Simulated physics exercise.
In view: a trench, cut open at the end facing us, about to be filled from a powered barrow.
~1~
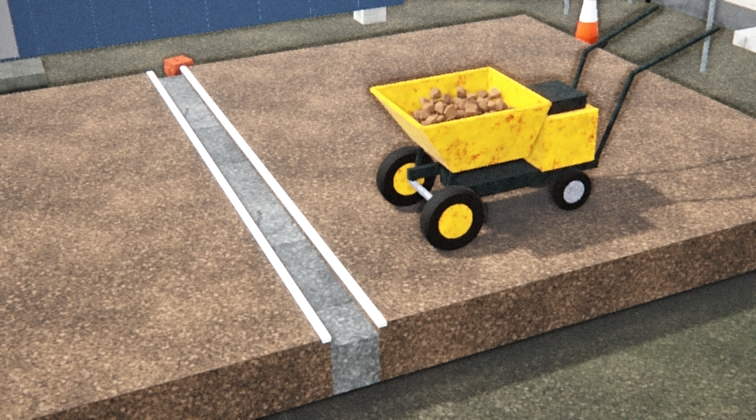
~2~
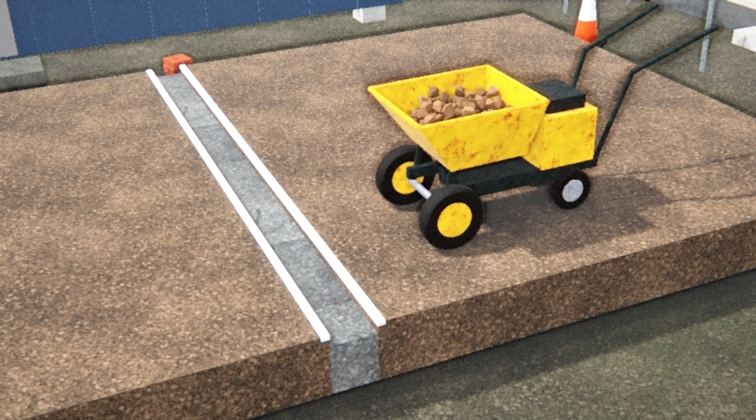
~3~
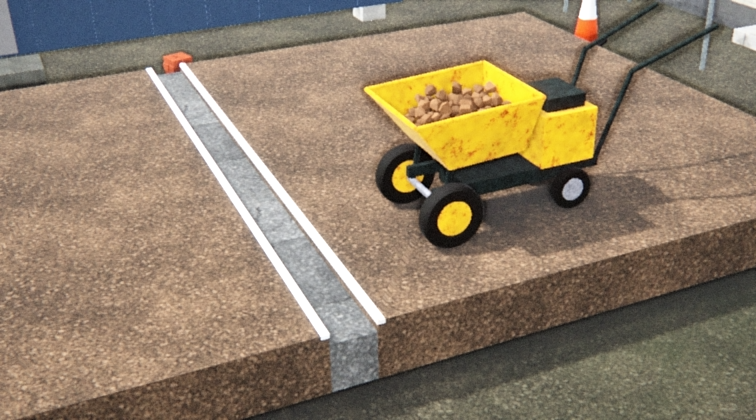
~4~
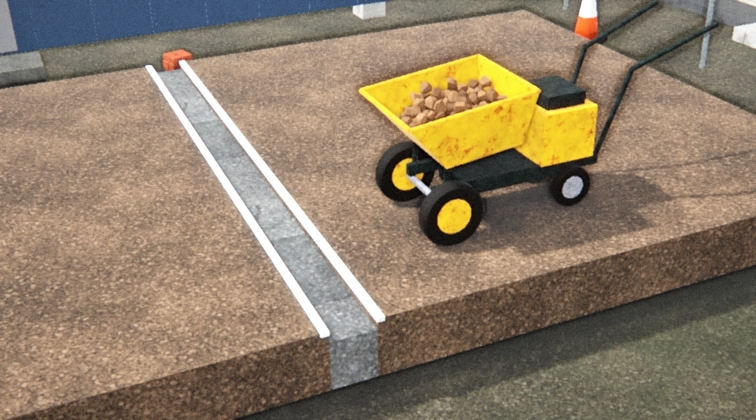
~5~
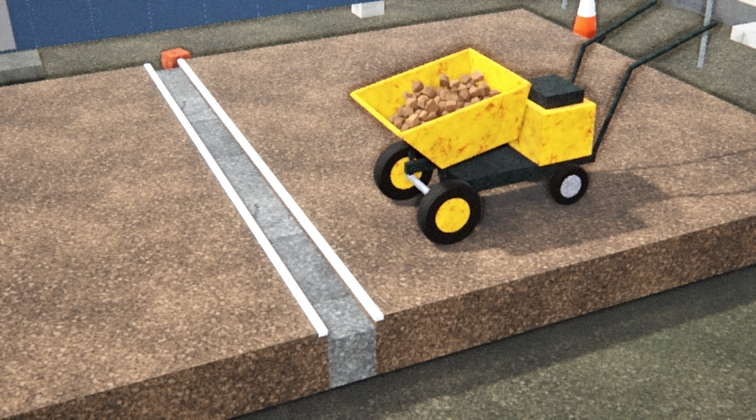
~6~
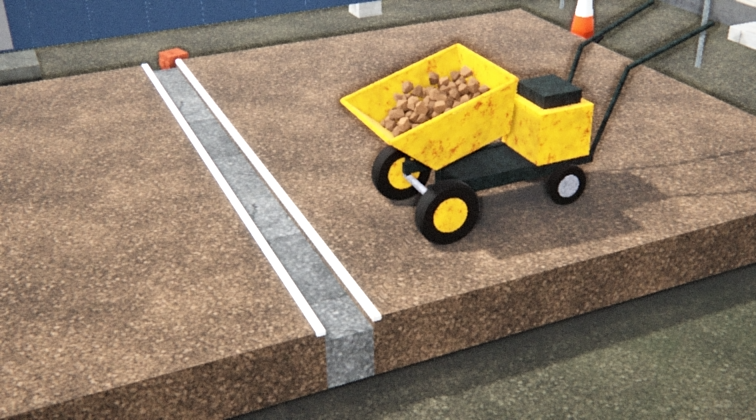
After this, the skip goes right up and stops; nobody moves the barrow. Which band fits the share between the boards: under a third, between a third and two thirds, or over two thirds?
The trench ends with from one third to two thirds of it.
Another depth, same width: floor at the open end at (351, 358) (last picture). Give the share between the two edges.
Roughly 90 in a hundred.
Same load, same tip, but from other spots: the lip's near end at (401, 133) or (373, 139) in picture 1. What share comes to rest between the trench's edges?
Roughly 50 per cent, and 10 per cent.
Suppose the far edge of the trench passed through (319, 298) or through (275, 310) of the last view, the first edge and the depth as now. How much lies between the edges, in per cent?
First some 40, then 70 per cent.
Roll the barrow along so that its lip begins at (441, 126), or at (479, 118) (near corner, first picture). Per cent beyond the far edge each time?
In turn 0 and 0 in a hundred.
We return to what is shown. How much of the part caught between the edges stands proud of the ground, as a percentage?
About 55 per cent.
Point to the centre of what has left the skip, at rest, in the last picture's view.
Near (296, 246).
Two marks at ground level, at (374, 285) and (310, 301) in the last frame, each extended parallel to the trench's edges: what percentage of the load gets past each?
Near 70 % and 10 %.
Just after the last frame, skip tipped steeply; every one in the skip.
A moment on, skip tipped right over; the larger part in the skip; just a few short of the trench; about a tenth in or heaped over the trench; just a few beyond it; just a few falling.
Further on, skip tipped right over; roughly a quarter in the skip; about a tenth short of the trench; roughly half in or heaped over the trench; about a tenth beyond it.
When it is over, skip tipped right over; roughly a quarter in the skip; about a tenth short of the trench; roughly half in or heaped over the trench; about a tenth beyond it.
